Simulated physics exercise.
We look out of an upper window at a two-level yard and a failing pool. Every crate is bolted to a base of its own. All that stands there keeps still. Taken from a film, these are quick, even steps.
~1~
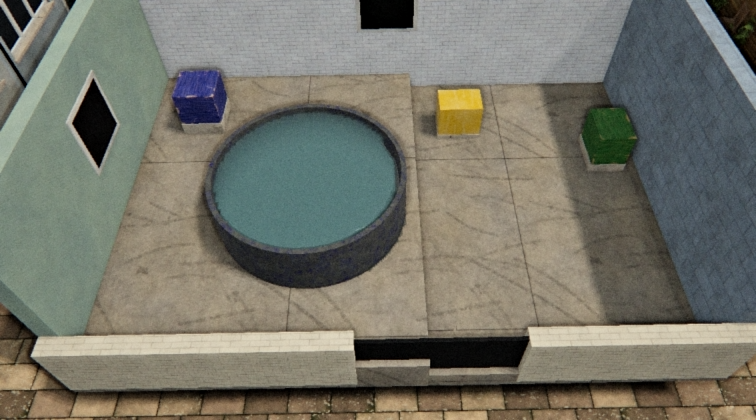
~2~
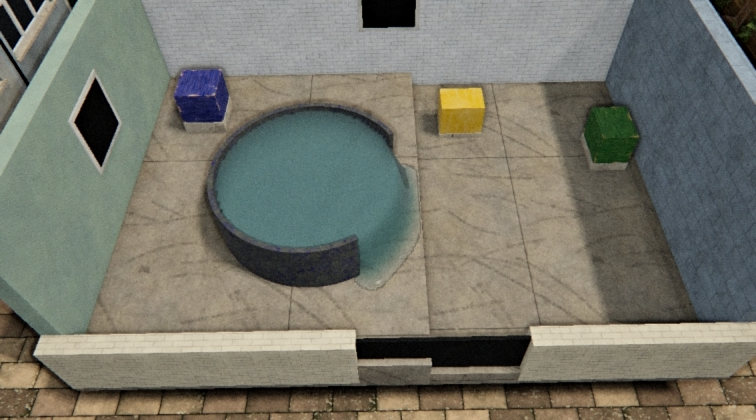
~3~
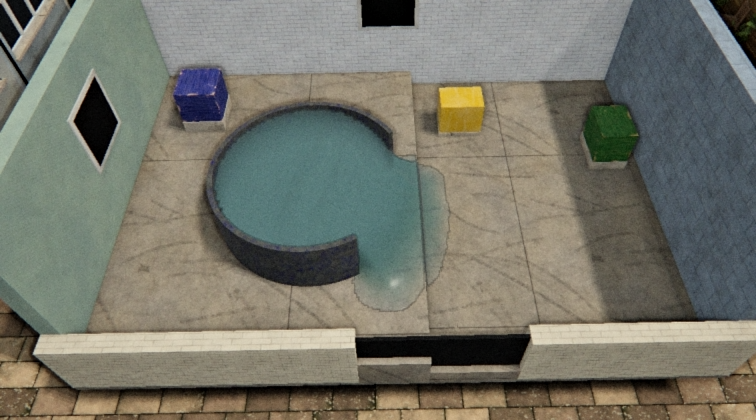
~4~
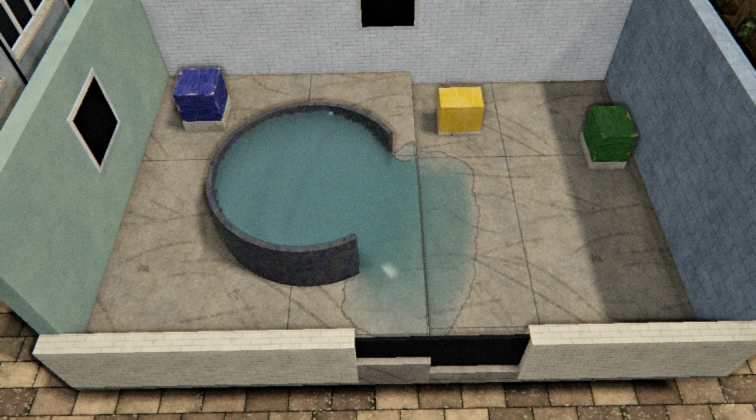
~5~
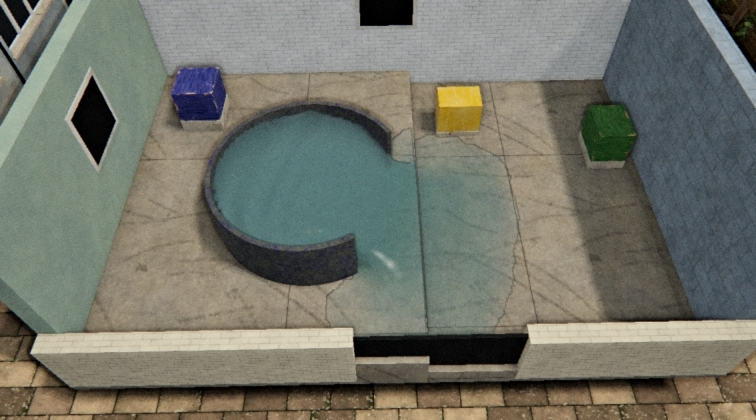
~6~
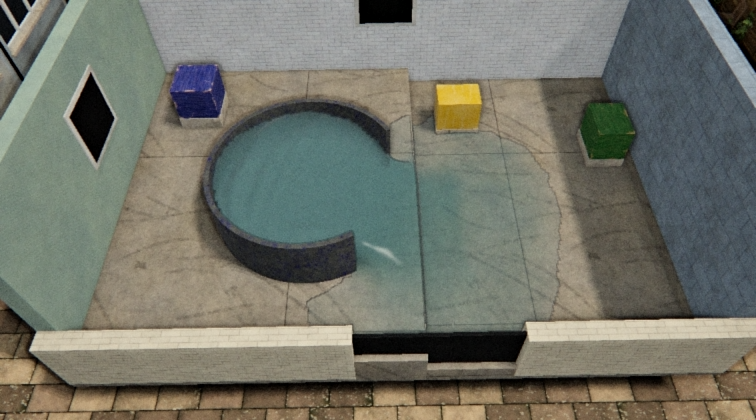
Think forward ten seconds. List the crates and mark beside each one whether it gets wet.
Green crate - gets wet; yellow crate - gets wet; blue crate - stays dry.
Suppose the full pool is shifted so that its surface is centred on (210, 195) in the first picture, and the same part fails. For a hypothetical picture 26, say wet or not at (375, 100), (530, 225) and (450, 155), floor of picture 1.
As listed: Free of water, covered, covered.
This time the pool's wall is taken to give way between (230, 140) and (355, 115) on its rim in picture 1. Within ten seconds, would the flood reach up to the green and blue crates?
The green crate ends up wet; the blue crate takes water.
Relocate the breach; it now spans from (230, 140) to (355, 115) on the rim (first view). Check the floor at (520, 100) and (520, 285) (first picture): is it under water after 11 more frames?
Result, in order - waterlogged, parched.
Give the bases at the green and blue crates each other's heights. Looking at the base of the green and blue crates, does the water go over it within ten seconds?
Well, the green crate gets reached, and the blue crate stays unflooded.
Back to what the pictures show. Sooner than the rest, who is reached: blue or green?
First to get wet: The one in green.
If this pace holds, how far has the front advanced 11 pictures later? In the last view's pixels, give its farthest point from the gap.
Roughly (601, 83).
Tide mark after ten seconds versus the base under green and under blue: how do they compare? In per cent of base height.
I'd put it at some 250 % for one and some 0 % for the other, in that order.
A moment on, water covers 45 % of the floor; the green crate water round its plinth, the yellow crate water round its plinth, the blue crate not reached.
Next, water covers 50 % of the floor; the green crate water round its plinth, the yellow crate water round its plinth, the blue crate not reached.
Then, water covers 55 % of the floor; the green crate water round its plinth, the yellow crate water round its plinth, the blue crate not reached.
Later, water covers 60 % of the floor; the green crate water round its plinth, the yellow crate water round its plinth, the blue crate not reached.
In the end, water covers 60 % of the floor; the green crate was topped, the yellow crate was topped, the blue crate stayed above the water.
